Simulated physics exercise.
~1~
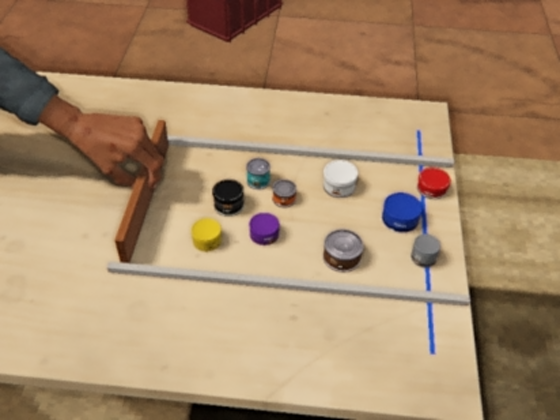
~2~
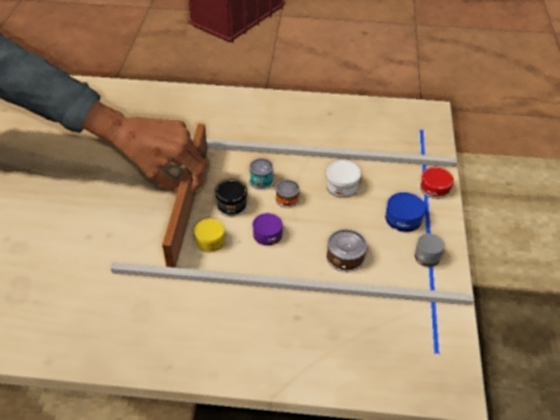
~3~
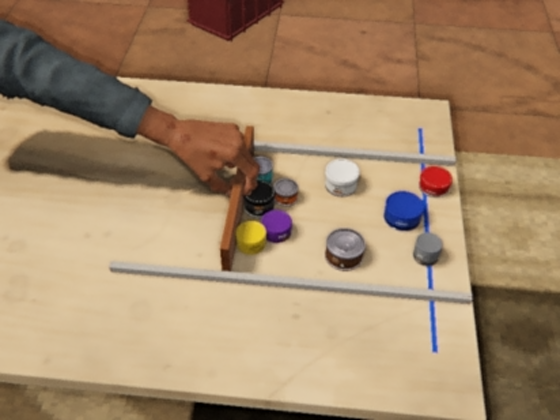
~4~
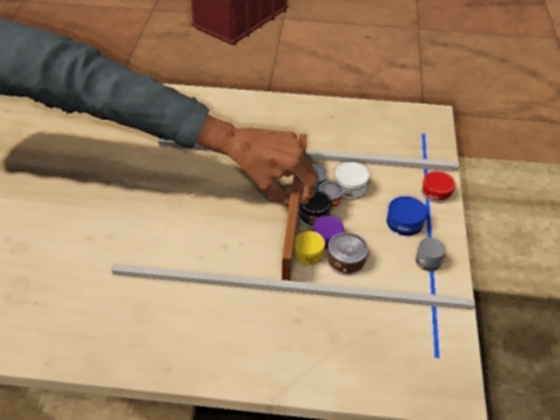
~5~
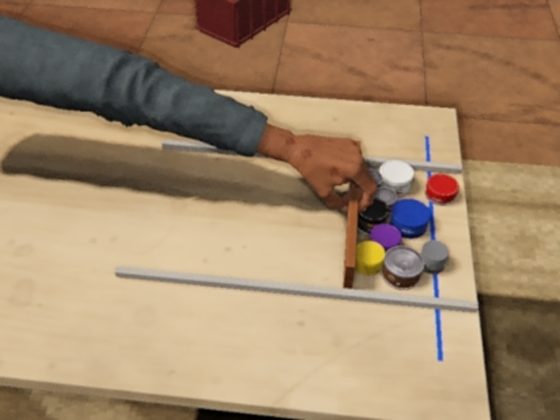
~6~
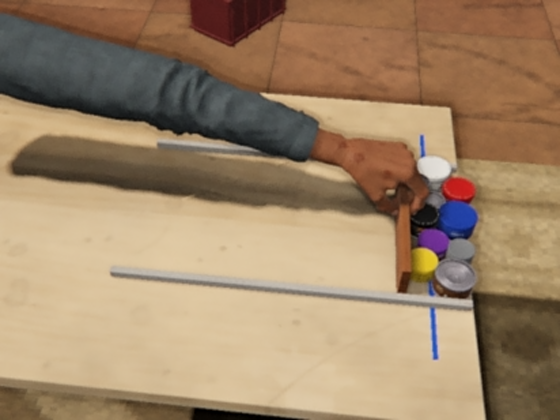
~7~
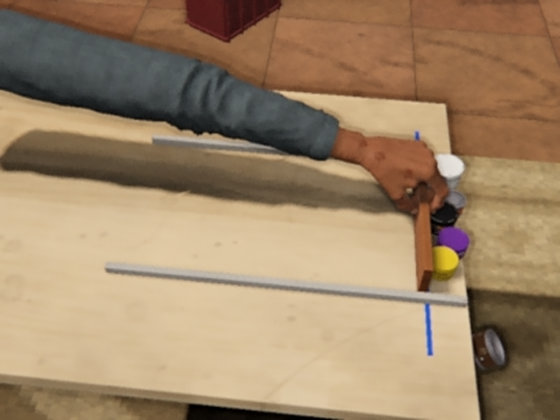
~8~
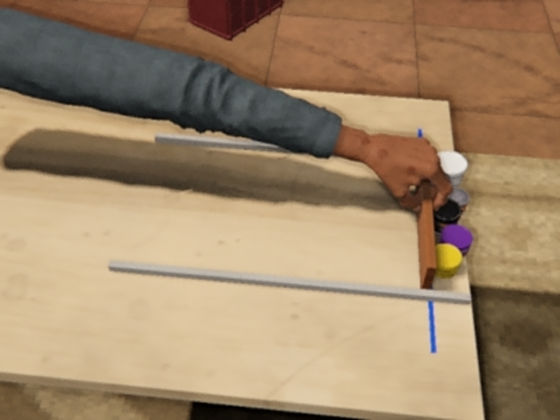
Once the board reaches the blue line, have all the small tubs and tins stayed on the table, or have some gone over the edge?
Some have gone over the edge. The brown tin and the red, blue and grey ones are lost, while others, including the white, purple and yellow ones, stay at the brink.
